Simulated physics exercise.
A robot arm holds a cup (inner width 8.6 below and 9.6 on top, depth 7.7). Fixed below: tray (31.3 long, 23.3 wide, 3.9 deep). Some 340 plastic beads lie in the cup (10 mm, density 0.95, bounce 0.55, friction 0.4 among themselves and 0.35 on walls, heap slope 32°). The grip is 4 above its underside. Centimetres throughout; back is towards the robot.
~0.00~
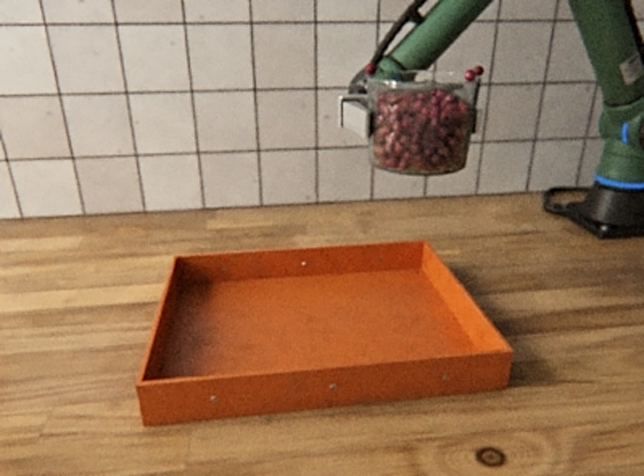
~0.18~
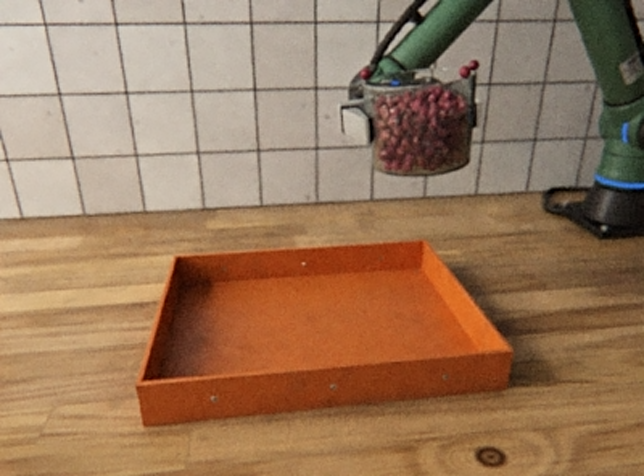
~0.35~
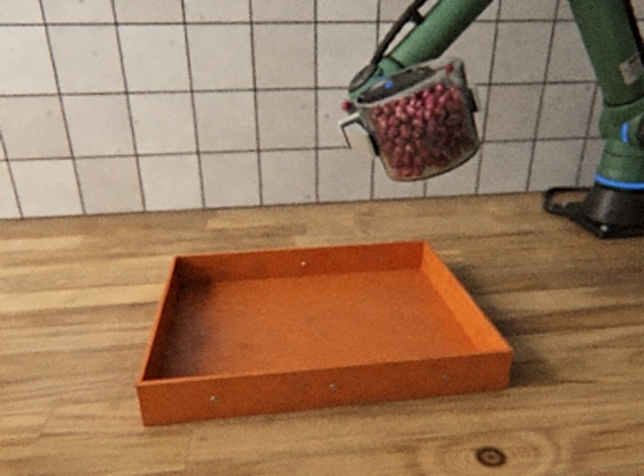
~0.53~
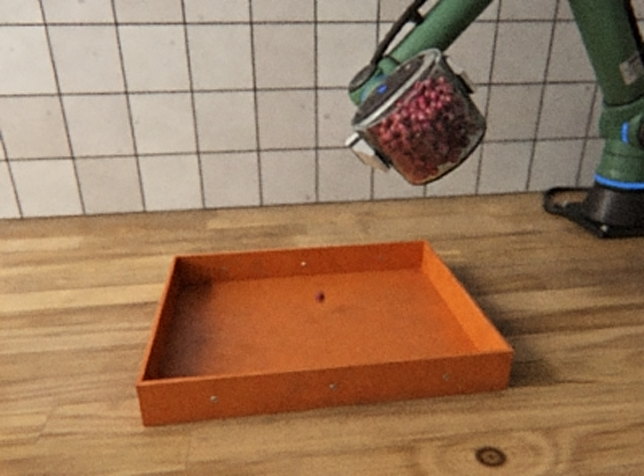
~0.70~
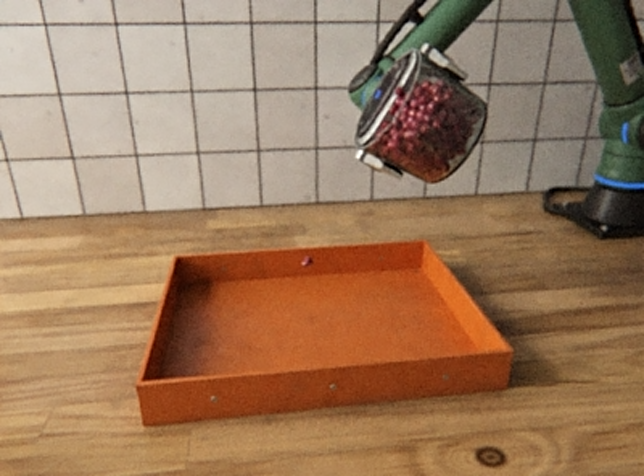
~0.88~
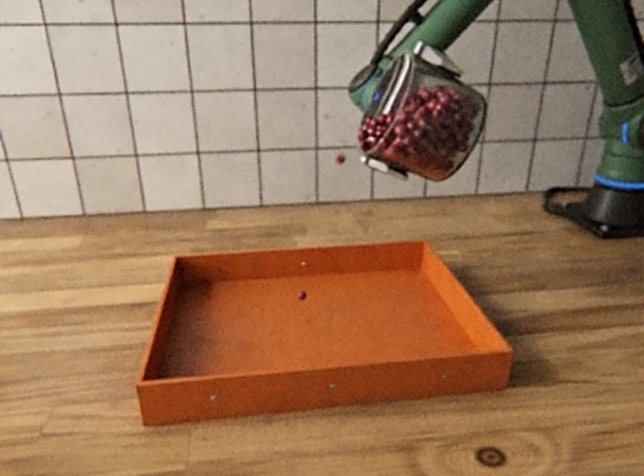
A green robot arm holds a clear cup full of dark red beads above an orange tray on a wooden table, then tilts it steadily to the left. A single bead drops and moves about in the tray, and as the cup leans further, the beads shift toward its rim and another drops out.
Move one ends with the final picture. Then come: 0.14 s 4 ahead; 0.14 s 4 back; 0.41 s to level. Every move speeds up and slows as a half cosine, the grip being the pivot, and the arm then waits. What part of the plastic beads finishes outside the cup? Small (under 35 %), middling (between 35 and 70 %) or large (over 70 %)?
Outside the cup the share is small, under 35 %.
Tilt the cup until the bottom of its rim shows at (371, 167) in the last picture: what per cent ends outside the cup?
Some 65 per cent.
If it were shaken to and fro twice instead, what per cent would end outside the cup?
In that case some 40 per cent.
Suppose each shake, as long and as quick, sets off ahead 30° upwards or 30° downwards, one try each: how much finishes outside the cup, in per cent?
About 30 and 15 per cent.
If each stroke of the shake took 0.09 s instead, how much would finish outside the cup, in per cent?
In that case some 50 per cent.
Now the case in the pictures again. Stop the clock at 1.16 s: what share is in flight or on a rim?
About 19 per cent.
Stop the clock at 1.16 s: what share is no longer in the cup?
About 20 per cent by then.
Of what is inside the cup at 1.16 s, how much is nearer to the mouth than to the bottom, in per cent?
Some 50 per cent.
After 1.16 s, tilted 65° forward, highest piece 23 above the table; 273 in the cup, 2 in the tray, 63 in flight or on a rim.
After 1.43 s, tilted 17° forward, highest piece 25 above the table; 251 in the cup, 82 in the tray, 5 in flight or on a rim.
After 1.77 s, level, highest piece 25 above the table; 251 in the cup, 84 in the tray, 3 on the table or floor.
After 2.82 s, level, highest piece 25 above the table; 251 in the cup, 84 in the tray, 3 on the table or floor.
In the end, 251 in the cup, 84 in the tray, 3 on the table or floor. That is 26 % outside the cup.
